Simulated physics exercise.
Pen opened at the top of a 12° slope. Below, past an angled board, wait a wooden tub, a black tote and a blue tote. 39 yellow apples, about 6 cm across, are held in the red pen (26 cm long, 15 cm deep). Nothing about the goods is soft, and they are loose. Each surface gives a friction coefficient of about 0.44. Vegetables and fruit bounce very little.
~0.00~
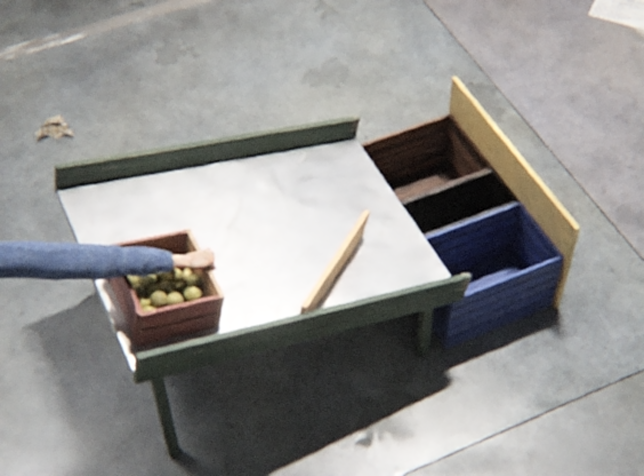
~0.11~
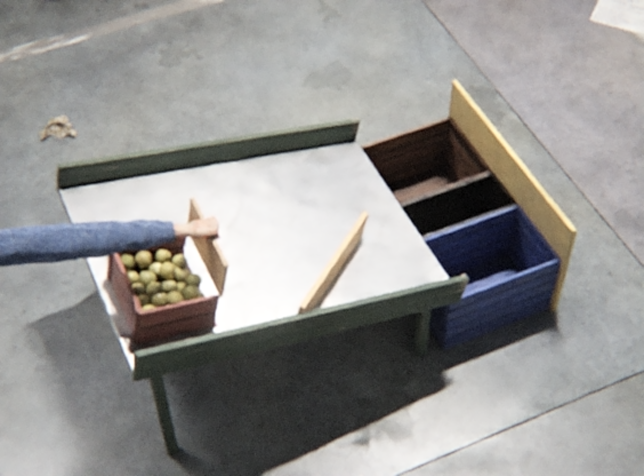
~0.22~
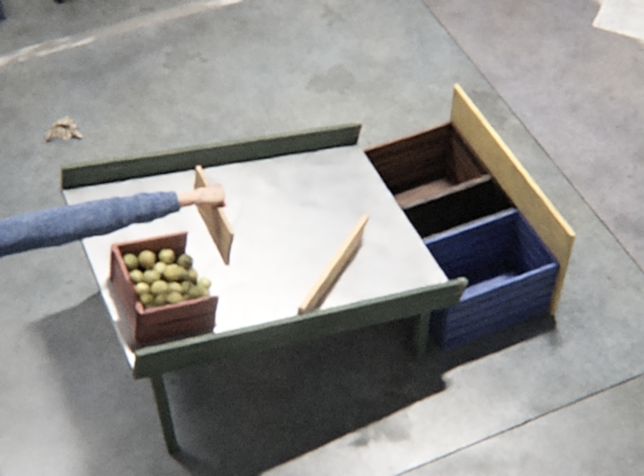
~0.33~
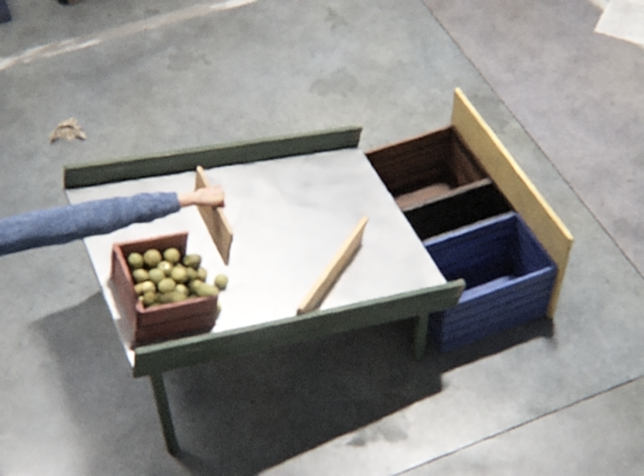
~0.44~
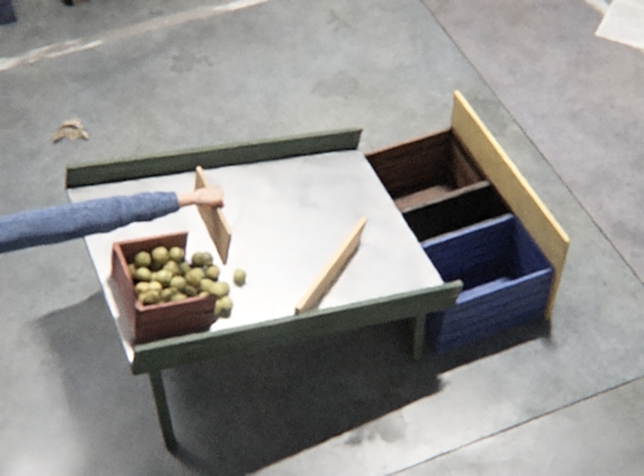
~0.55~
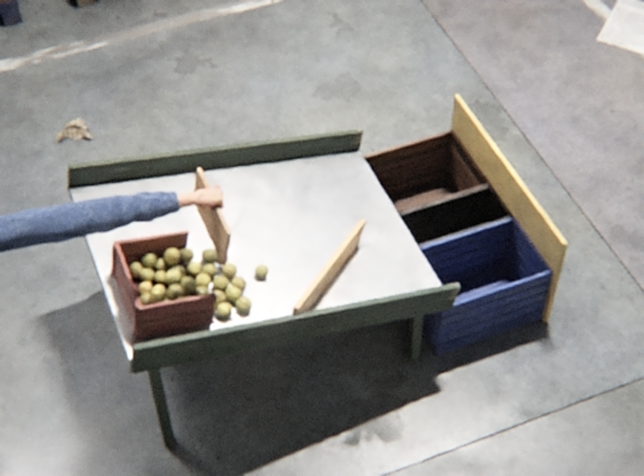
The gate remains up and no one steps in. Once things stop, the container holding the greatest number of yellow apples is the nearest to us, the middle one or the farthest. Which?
It is the one farthest off.
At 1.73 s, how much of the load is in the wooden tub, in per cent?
By that time, roughly 10 percent.
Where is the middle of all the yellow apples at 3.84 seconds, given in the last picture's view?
The middle lies near (441, 207).
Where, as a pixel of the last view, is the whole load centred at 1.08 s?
(249, 276).
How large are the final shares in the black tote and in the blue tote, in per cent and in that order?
Result: Near 10 % and near 0 %.
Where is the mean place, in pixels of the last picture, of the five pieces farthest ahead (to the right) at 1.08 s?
Their centre is around (332, 245).
After 1.08 s, 7 still in the red pen and 32 on the slope.
After 1.73 s, 4 in the wooden tub, 1 in the black tote, 33 on the slope and 1 in the air.
After 2.66 s, 24 in the wooden tub, 2 in the black tote, 11 on the slope and 2 in the air.
Outcome (at 3.84 s), 35 in the wooden tub and 4 in the black tote.
